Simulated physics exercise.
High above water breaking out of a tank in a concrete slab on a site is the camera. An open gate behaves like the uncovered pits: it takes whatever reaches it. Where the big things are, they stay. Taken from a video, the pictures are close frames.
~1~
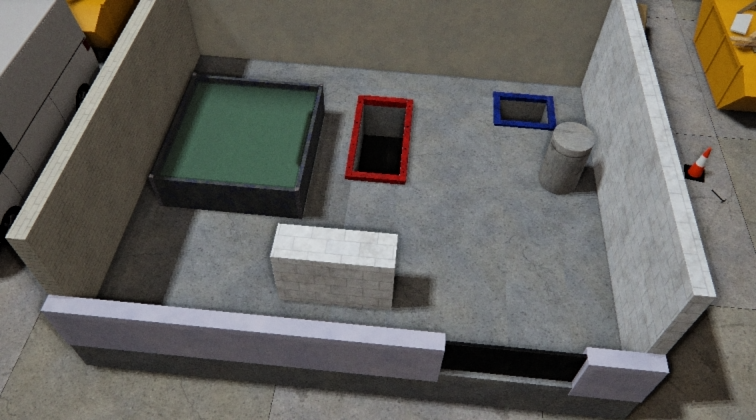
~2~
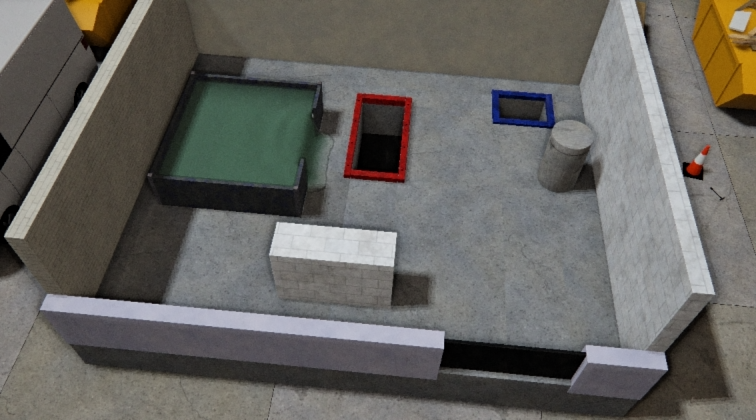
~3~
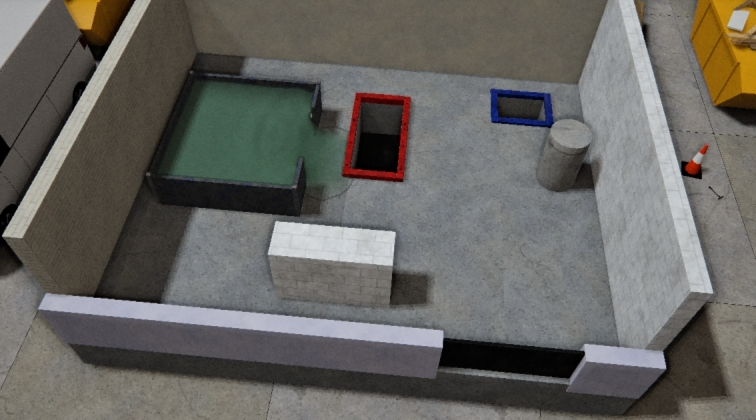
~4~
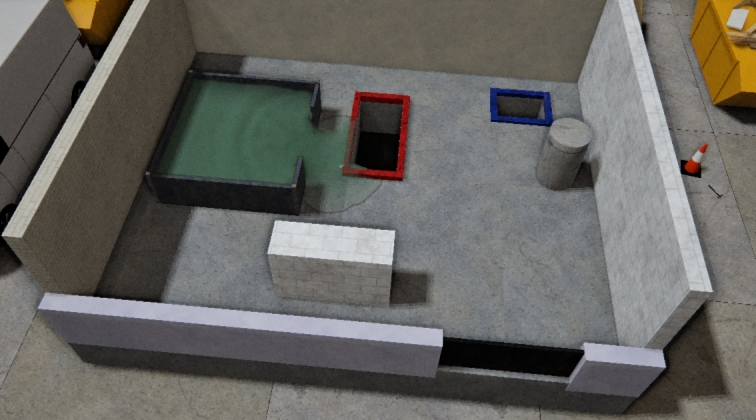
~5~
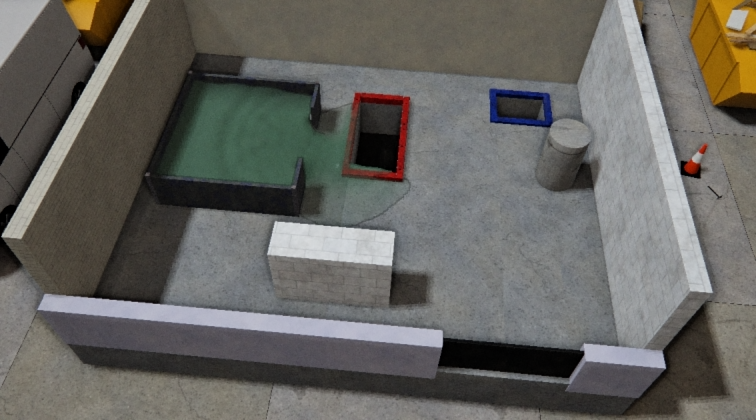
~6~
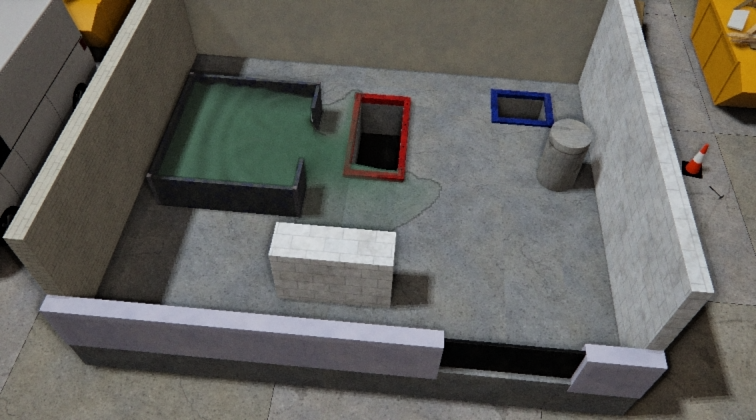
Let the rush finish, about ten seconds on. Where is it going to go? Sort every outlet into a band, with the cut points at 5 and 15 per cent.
Final shares: The gate under 5 %; the red pit over 15 %; the blue pit under 5 %.
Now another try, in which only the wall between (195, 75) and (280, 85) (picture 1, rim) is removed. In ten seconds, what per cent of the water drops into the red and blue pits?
Red 6 %, blue 12 %.
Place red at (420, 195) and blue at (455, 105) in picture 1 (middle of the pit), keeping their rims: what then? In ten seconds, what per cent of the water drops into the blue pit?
The blue pit takes 10 per cent.
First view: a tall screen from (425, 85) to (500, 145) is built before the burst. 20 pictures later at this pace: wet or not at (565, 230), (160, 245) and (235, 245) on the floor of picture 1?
Point by point: First swamped, next spared, last spared.
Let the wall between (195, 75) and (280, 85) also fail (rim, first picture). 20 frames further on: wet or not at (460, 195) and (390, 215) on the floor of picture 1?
Lab note, in order - left bare; left bare.
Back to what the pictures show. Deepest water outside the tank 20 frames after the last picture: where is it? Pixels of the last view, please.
About (344, 162).
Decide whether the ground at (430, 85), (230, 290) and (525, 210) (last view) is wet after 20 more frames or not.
Point by point: Swamped; unwetted; swamped.
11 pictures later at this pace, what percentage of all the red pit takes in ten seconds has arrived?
Something like 55 in a hundred.
A moment on, water covers 20 % of the floor; the gate 0 %, the red pit 11 %, the blue pit 0 %.
Next, water covers 40 % of the floor; the gate 0 %, the red pit 19 %, the blue pit 0 %.
Then, water covers 50 % of the floor; the gate 0 %, the red pit 25 %, the blue pit 0 %.
Later, water covers 65 % of the floor; the gate 0 %, the red pit 32 %, the blue pit 0 %.
In the end, water covers 95 % of the floor; the gate 0 %, the red pit 34 %, the blue pit 0 %.
